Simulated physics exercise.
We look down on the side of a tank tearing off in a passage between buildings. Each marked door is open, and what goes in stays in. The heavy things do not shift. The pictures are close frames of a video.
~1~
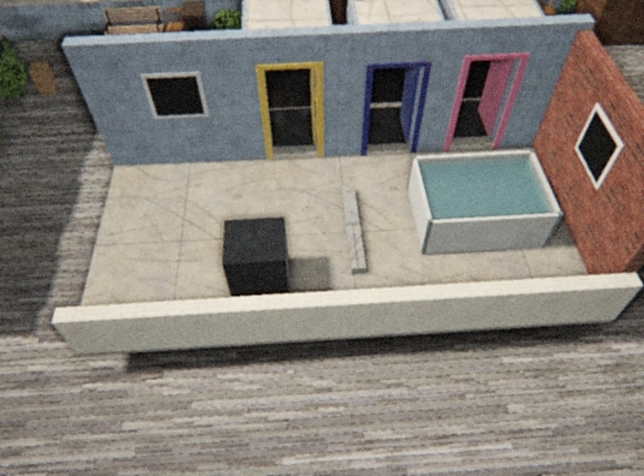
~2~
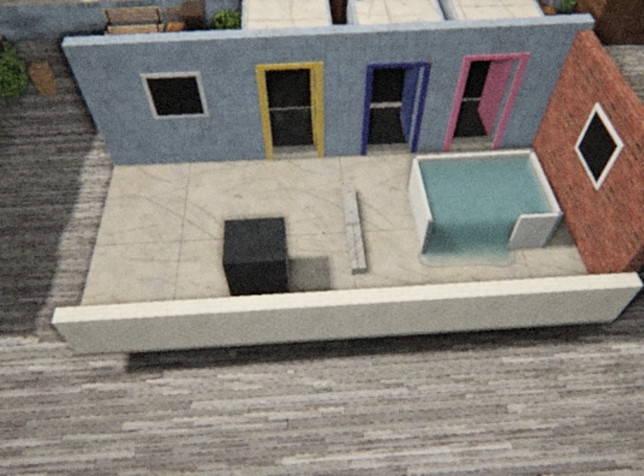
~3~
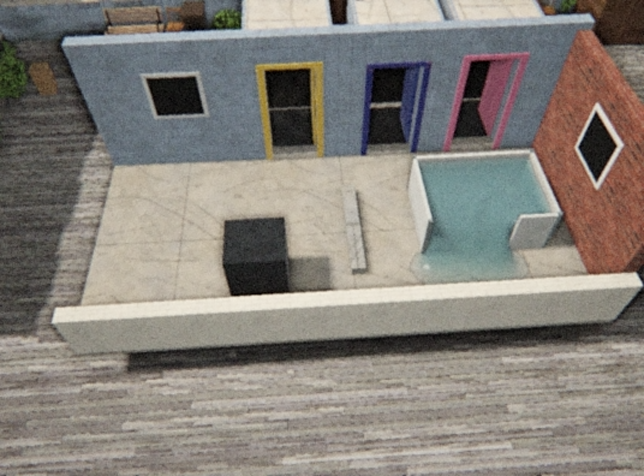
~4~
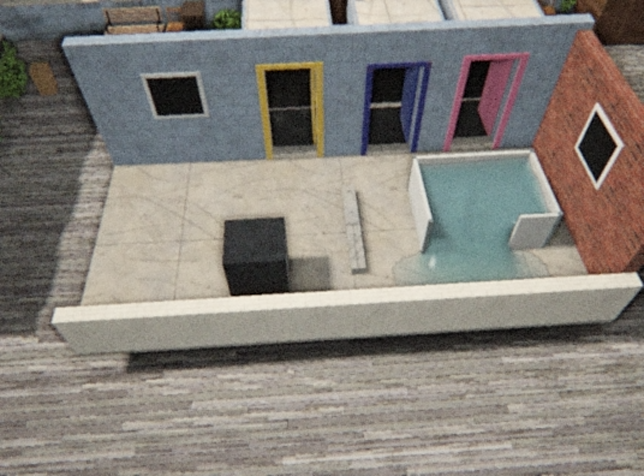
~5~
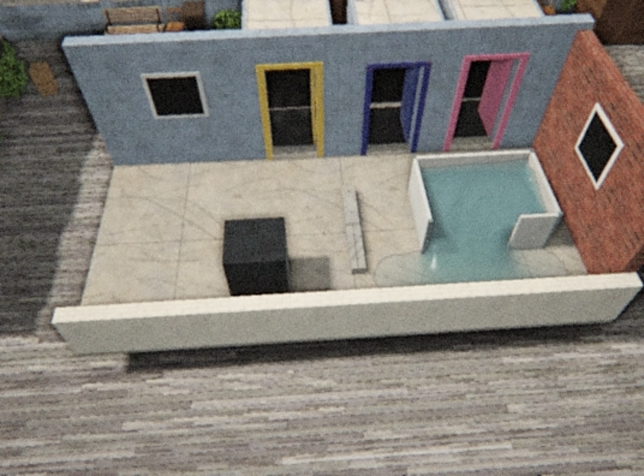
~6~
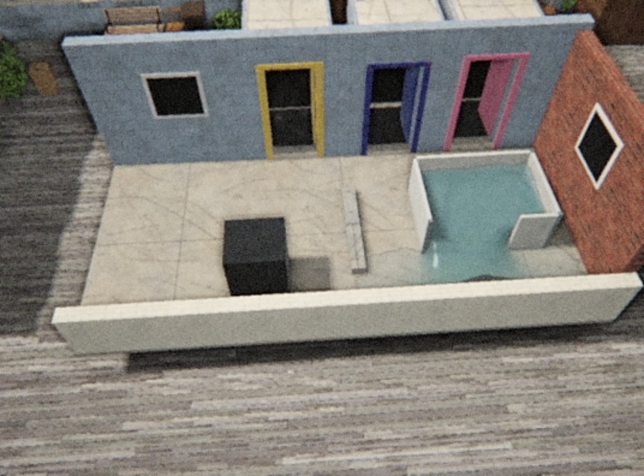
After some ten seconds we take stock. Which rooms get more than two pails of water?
One by one: The pink door holds within the limit; the yellow door holds within the limit; the blue door floods.
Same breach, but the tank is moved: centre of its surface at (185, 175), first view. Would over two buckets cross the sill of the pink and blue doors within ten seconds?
One by one: Pink door lets less in, blue door takes less.
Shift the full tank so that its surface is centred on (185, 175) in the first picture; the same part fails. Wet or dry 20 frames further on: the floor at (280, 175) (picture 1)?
There: Clear.
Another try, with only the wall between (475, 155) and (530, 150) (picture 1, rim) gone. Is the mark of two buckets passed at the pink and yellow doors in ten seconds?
Then: The pink door goes over, the yellow door holds.
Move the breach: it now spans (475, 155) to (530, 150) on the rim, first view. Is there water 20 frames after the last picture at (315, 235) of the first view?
At that place: Not flooded.
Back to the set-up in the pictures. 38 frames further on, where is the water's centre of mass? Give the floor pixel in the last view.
I would point to (401, 222).
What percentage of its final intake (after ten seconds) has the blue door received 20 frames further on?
Near 0 in a hundred.
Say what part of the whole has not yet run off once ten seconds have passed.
I make it 76 per cent.
A moment on, water covers 20 % of the floor; the pink door not reached, the yellow door not reached, the blue door not reached.
Next, water covers 40 % of the floor; the pink door not reached, the yellow door not reached, the blue door not reached.
Then, water covers 70 % of the floor; the pink door wet at the sill, nothing in, the yellow door wet at the sill, nothing in, the blue door under two buckets in.
Later, water covers 85 % of the floor; the pink door under two buckets in, the yellow door under two buckets in, the blue door over two buckets in.
In the end, water covers 100 % of the floor; the pink door under two buckets in, the yellow door under two buckets in, the blue door far over two buckets in.
